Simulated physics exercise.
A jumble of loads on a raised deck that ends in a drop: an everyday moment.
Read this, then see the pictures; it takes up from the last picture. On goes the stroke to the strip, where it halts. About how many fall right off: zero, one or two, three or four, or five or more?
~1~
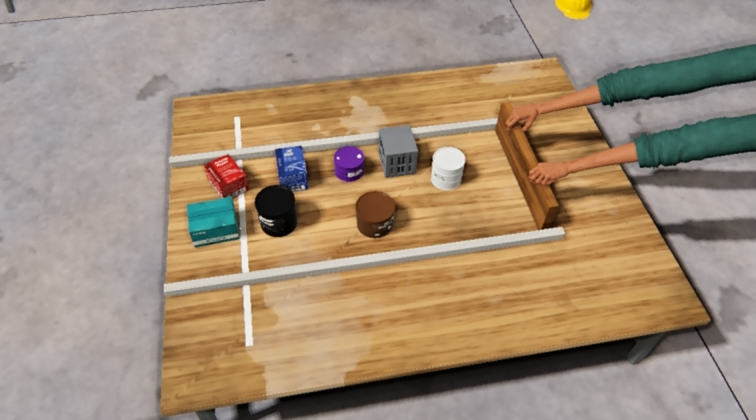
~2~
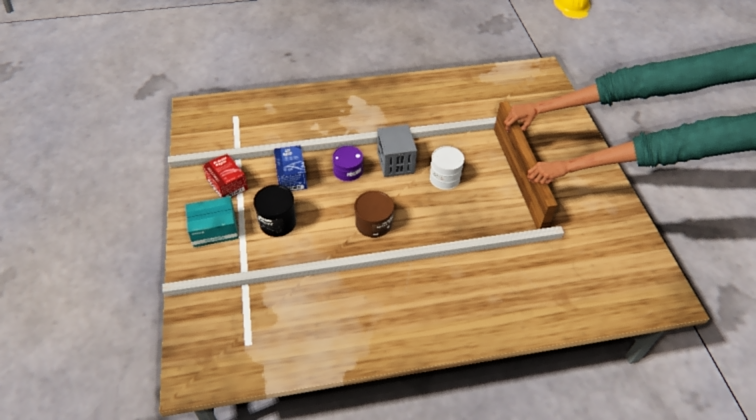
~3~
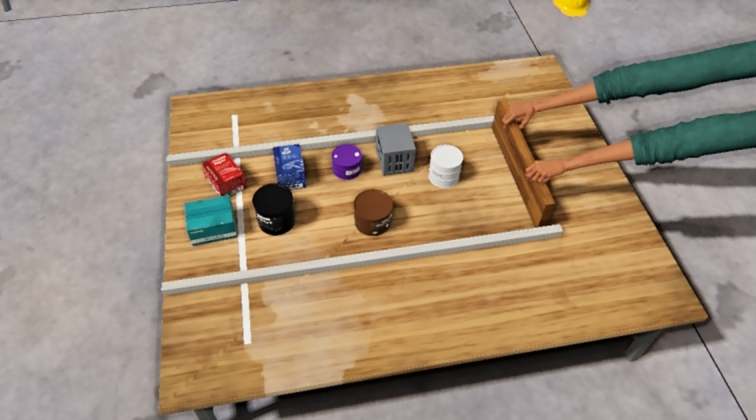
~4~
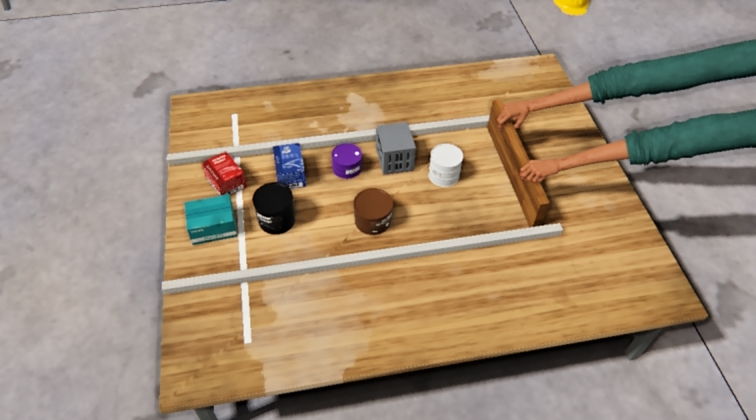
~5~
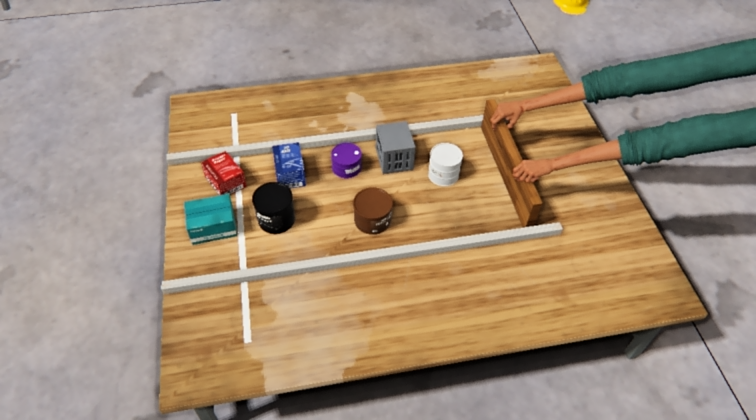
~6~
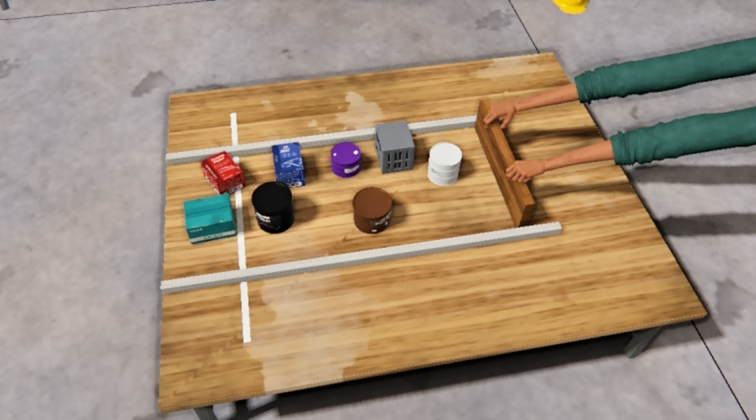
It ends with three or four down.
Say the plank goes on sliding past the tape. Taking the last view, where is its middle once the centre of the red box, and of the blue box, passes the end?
The red box puts it at (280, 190), the blue box at (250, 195).
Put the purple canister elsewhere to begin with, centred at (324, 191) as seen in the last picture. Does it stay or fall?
It is safe.
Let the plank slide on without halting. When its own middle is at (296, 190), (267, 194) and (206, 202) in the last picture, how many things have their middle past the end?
Respectively, 0, 1 and 5.
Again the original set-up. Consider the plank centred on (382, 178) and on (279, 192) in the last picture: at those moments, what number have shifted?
The number moved is 4 and then 8.
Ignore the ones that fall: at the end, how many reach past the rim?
The number overhanging is 0.
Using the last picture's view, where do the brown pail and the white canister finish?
Final pixels, roughly: (218, 234) for the first, (219, 195) for the other.
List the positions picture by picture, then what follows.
In the first picture, turquoise box (213, 222); red box (227, 178); black pail (277, 212); plank (524, 164); tape (242, 215).
In the second picture, red box (225, 177); brown pail (374, 214).
In the third picture, black pail (275, 210); white canister (445, 167).
In the fourth picture, turquoise box (211, 220); plank (515, 162).
In the fifth picture, red box (224, 175); grey crate (395, 148).
In the sixth picture, turquoise box (210, 219); red box (223, 174); black pail (274, 208); plank (502, 162); tape (239, 211).
A little later, none off yet; turquoise box at rest near (210, 219); red box at rest near (223, 174); black pail at rest near (274, 208).
Next, none off yet; turquoise box at rest near (210, 219); red box shifted a little near (216, 175); black pail at rest near (274, 208).
When it is over, the number that fall off is three or four; down, blue box, red box and turquoise box.
